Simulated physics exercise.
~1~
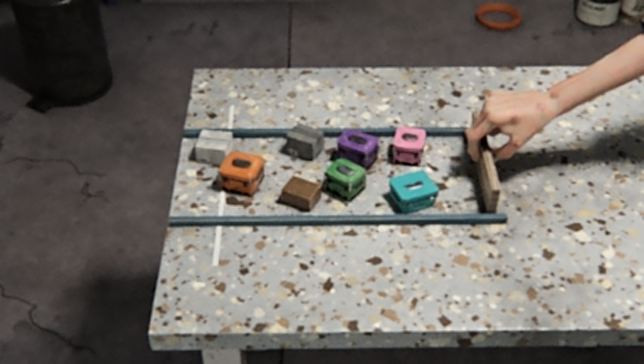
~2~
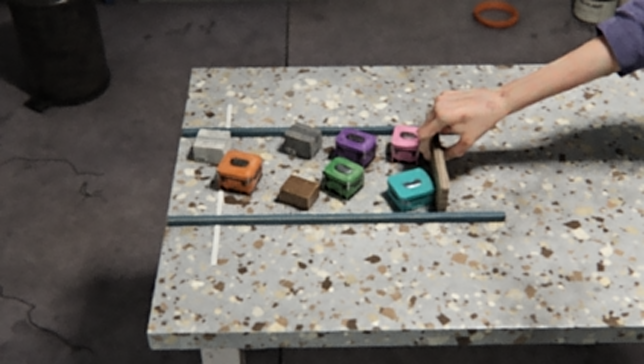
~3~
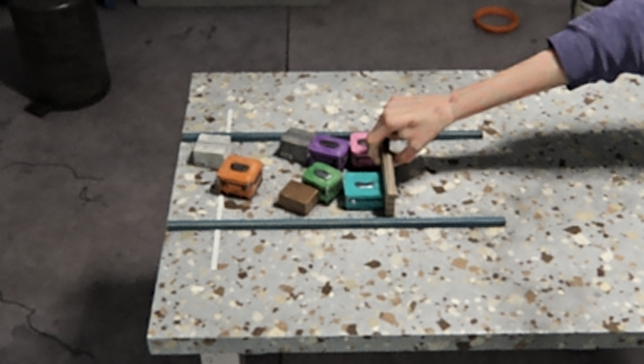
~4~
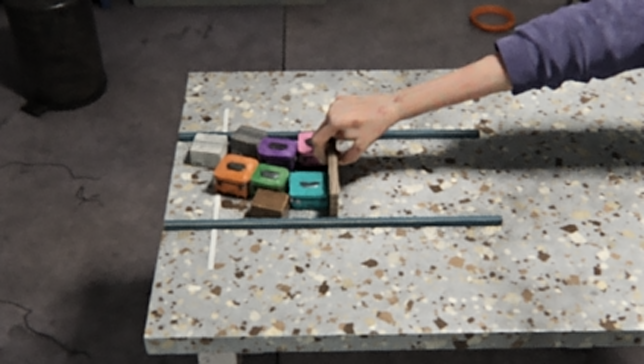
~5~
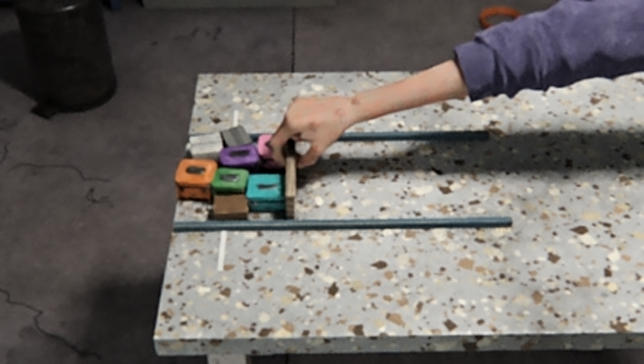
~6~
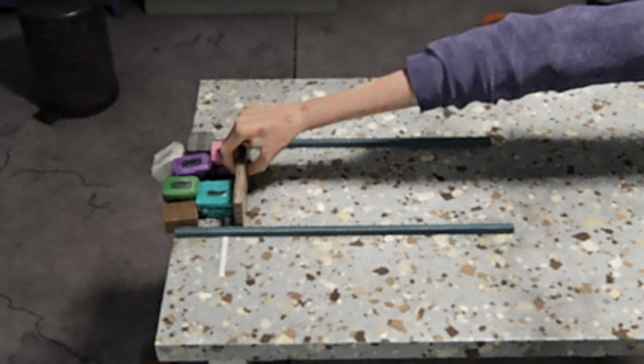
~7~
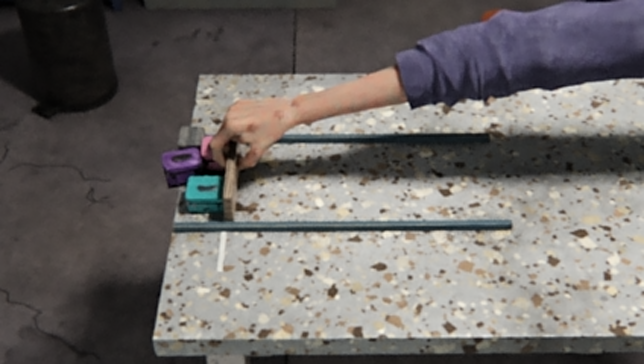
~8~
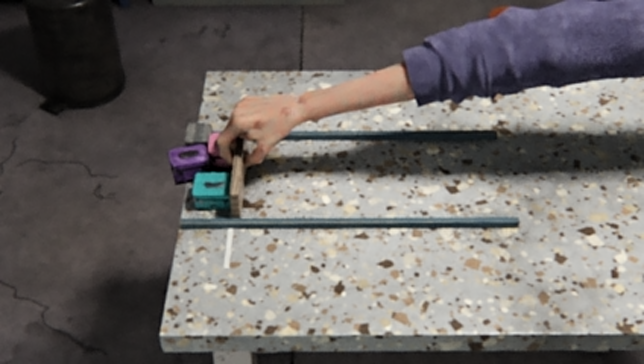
On a speckled tabletop, a hand slides an upright board leftward between two dark rails, gathering small coloured cases and blocks toward the left edge, until the orange and green cases, brown block and white box drop off, while the purple and teal cases remain at the edge beside the stopped board.
